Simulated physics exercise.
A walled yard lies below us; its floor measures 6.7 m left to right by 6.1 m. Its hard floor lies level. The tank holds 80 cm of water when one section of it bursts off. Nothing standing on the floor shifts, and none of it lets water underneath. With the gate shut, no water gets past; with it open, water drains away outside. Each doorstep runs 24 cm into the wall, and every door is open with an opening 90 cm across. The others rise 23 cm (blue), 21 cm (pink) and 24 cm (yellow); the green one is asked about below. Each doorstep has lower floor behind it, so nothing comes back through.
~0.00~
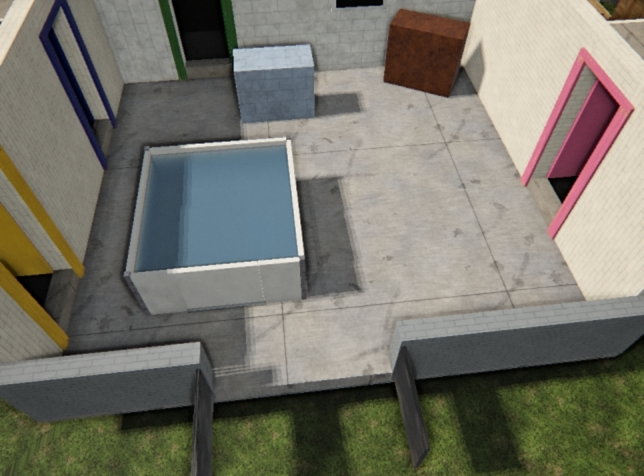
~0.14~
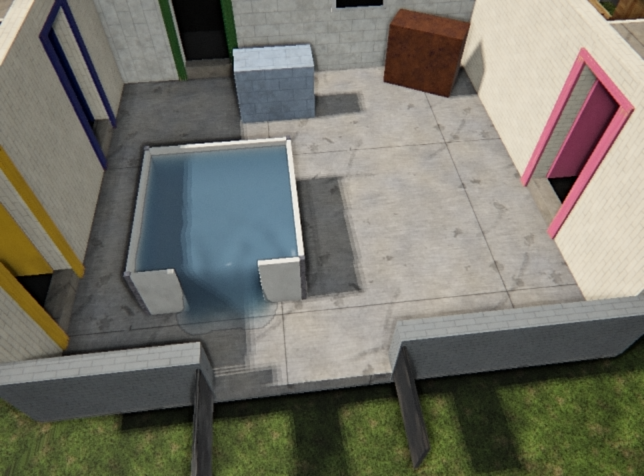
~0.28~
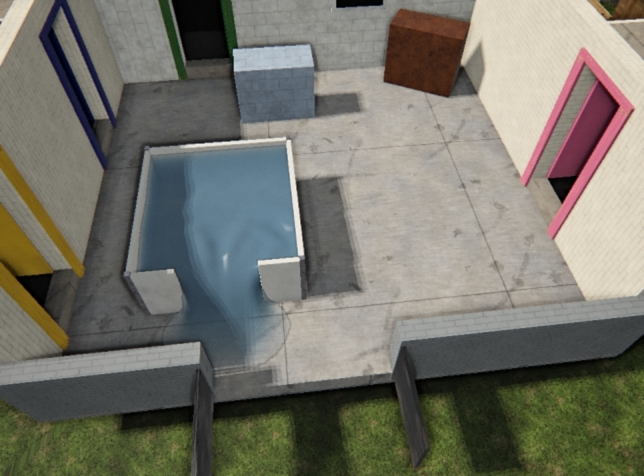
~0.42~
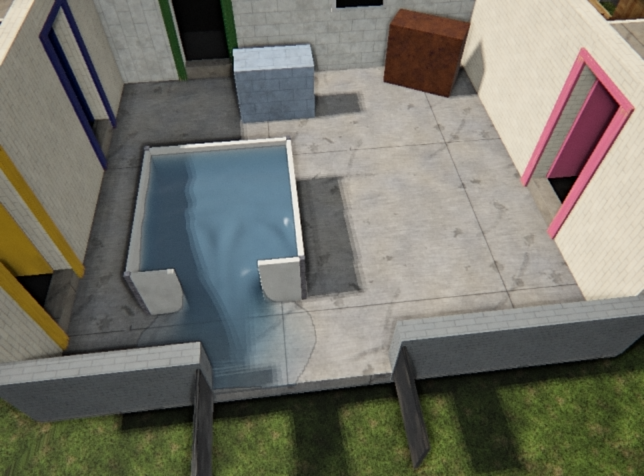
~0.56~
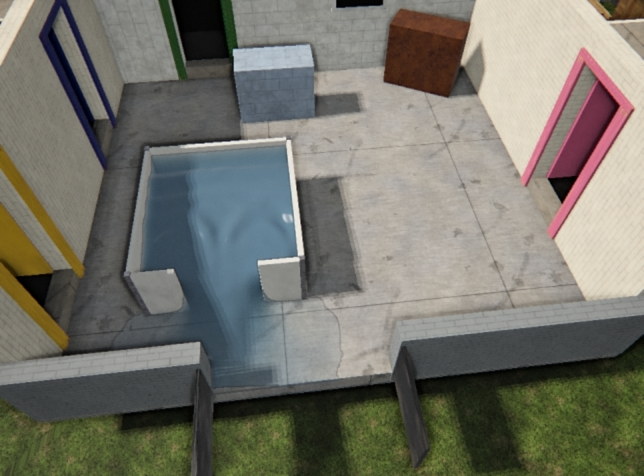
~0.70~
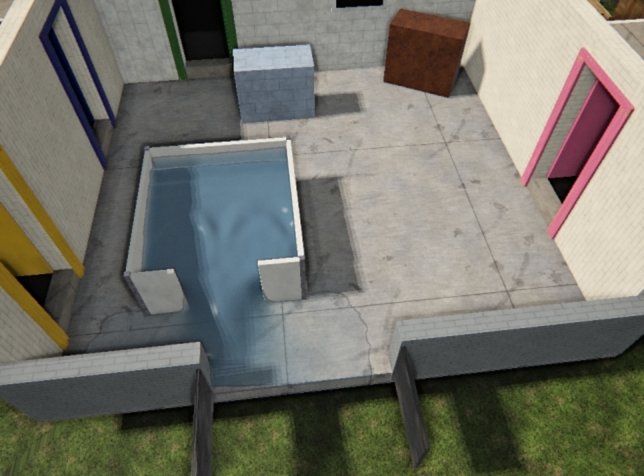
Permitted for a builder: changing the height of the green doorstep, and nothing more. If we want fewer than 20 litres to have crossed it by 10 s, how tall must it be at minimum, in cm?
It needs to be roughly 6 cm tall.
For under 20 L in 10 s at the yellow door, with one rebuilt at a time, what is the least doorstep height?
For yellow: Close to 14.0 cm.
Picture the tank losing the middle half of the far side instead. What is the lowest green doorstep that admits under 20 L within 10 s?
Estimate: Near 33 cm.
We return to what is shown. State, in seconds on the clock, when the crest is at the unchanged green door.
About 5.0 seconds.
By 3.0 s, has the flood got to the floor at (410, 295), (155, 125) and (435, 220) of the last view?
One by one: Clear, drenched, clear.
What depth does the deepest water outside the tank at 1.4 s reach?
Max depth: Near 52 cm.
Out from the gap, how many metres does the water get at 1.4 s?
It gets close to 2.6 metres out.
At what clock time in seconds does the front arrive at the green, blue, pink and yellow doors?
Green 3.6 s, blue 2.4 s, pink not in the 10 s, yellow 1.1 s.
After 1.4 s water covers 10 % of the floor, deepest (52 cm) near (196, 374); it has not reached the green door.
After 3.0 s water covers 25 % of the floor, deepest (30 cm) near (197, 360); it has not reached the green door.
After 10.0 s water covers 55 % of the floor, deepest (11 cm) near (196, 374); 6 cm at the green door, 0 litres in over its 25 cm doorstep.
At the green door as built, the water arrived by 3.7 s and peaked near 10 cm at 4.8 s.
With a doorstep of 5 cm, 30 litres would have come in within the 10 s; with 7 cm, 11 litres. So under 20 litres takes about 6 cm.
